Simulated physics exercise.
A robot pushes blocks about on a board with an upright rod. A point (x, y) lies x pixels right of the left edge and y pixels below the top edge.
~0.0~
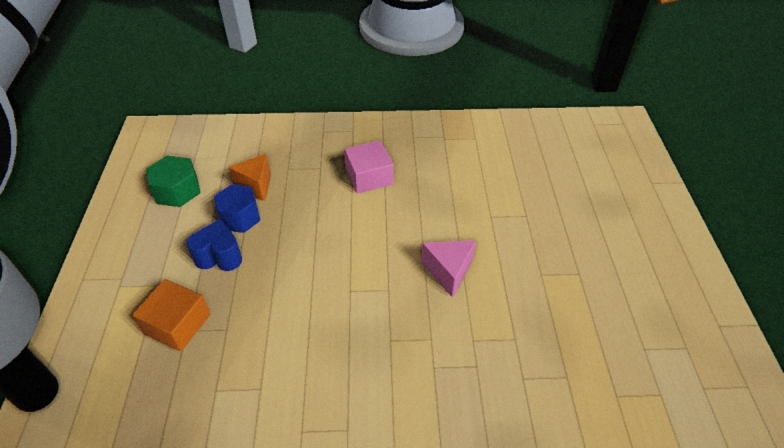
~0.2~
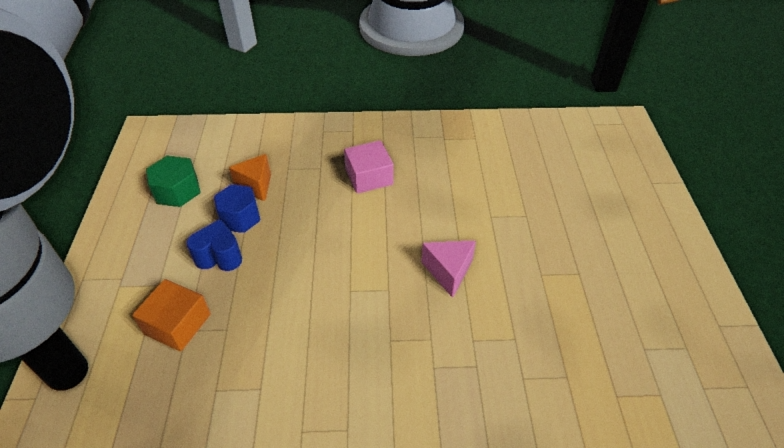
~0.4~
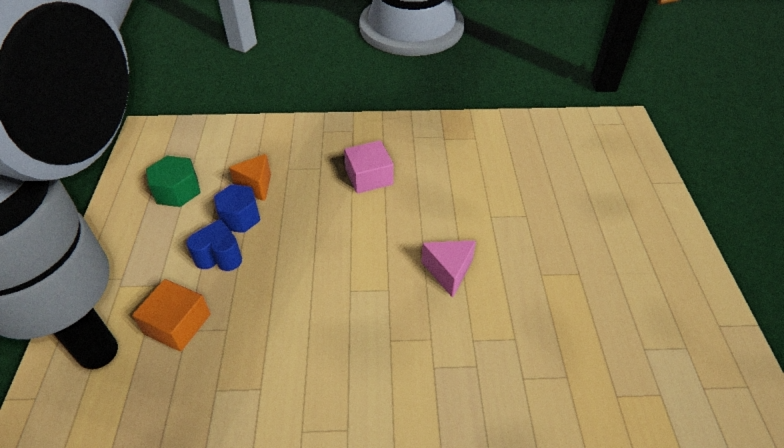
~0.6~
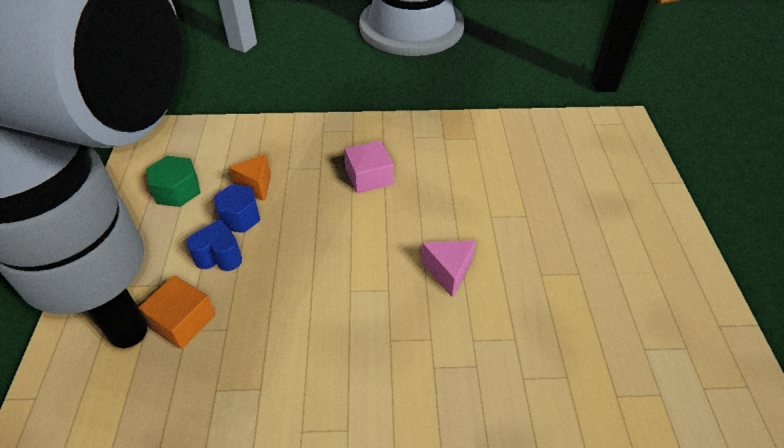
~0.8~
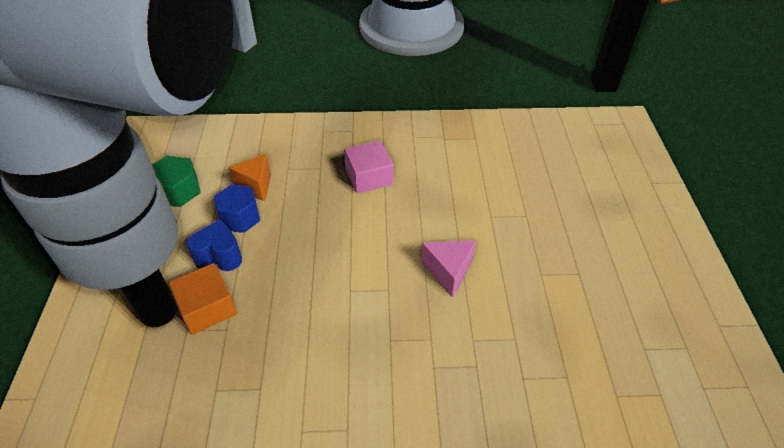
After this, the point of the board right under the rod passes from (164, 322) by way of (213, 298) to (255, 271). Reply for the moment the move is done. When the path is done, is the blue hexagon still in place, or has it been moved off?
Once the path ends, it is where it was.
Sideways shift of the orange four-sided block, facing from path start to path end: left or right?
The orange four-sided block goes right.
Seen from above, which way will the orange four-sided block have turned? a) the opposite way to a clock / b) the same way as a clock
Option b.
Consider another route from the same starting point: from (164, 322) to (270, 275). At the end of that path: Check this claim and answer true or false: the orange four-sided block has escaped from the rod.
This is false.
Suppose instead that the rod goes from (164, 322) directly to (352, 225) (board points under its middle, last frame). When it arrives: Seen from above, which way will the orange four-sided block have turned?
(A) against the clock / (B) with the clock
I choose B.
On the path given first. Halfway along, rod at (209, 288); orange four-sided block at (249, 271), turned 20° clockwise.
At the end, rod at (252, 261); orange four-sided block at (286, 261), turned 55° clockwise; blue hexagon not moved.
